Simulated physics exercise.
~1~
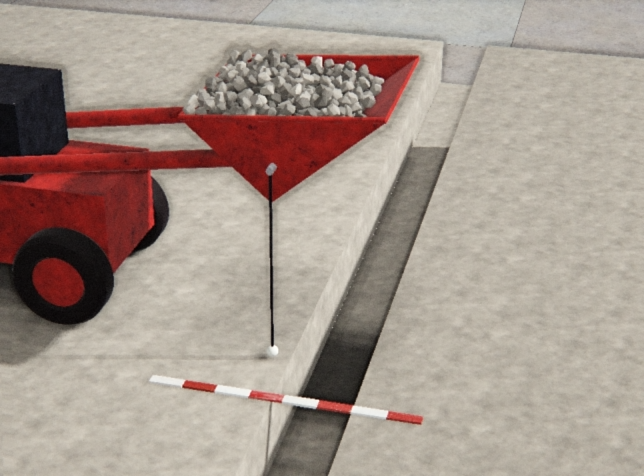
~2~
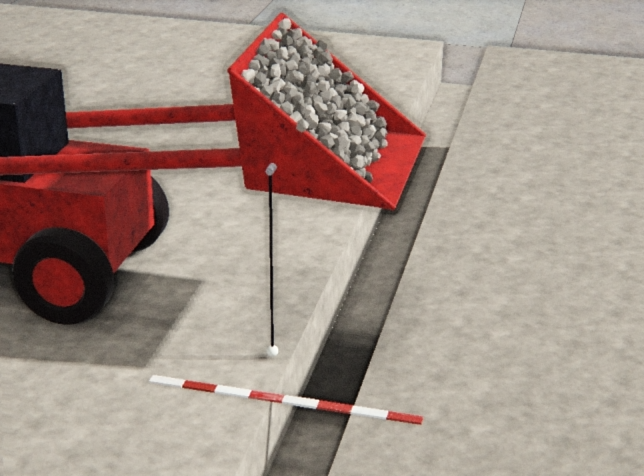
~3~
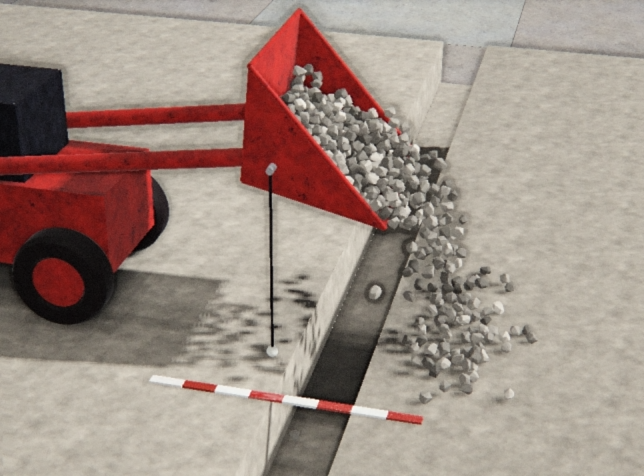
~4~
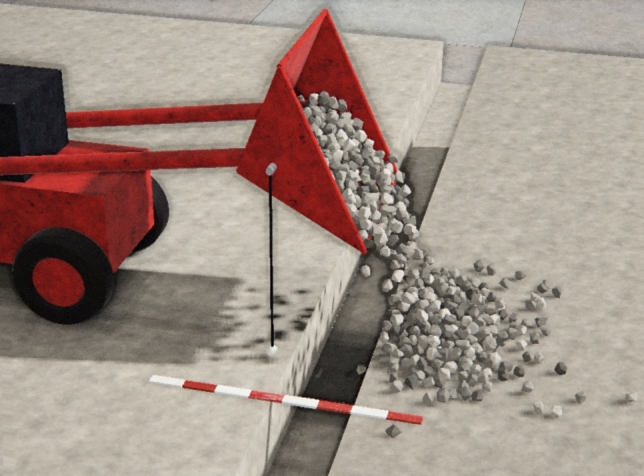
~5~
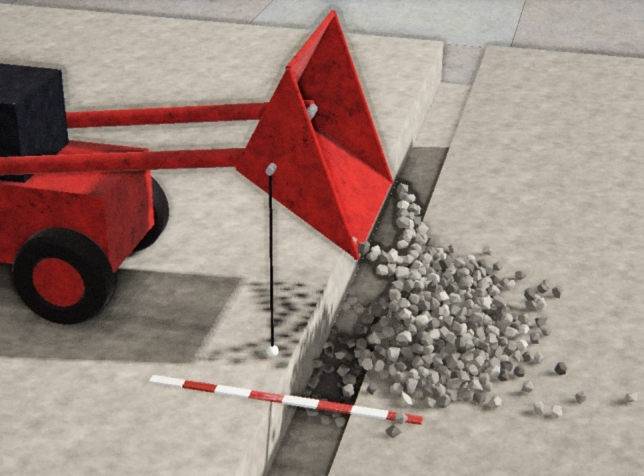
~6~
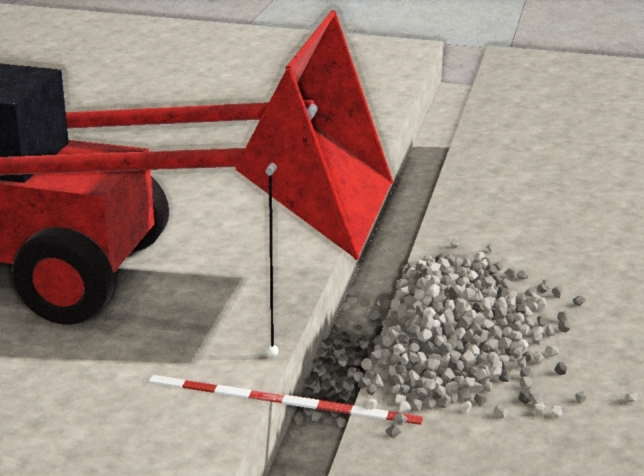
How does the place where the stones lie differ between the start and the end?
At the start the stones are piled in the raised red bucket, while at the end they lie lower and further right, mostly heaped on the ground beyond the trench with some in the trench itself.
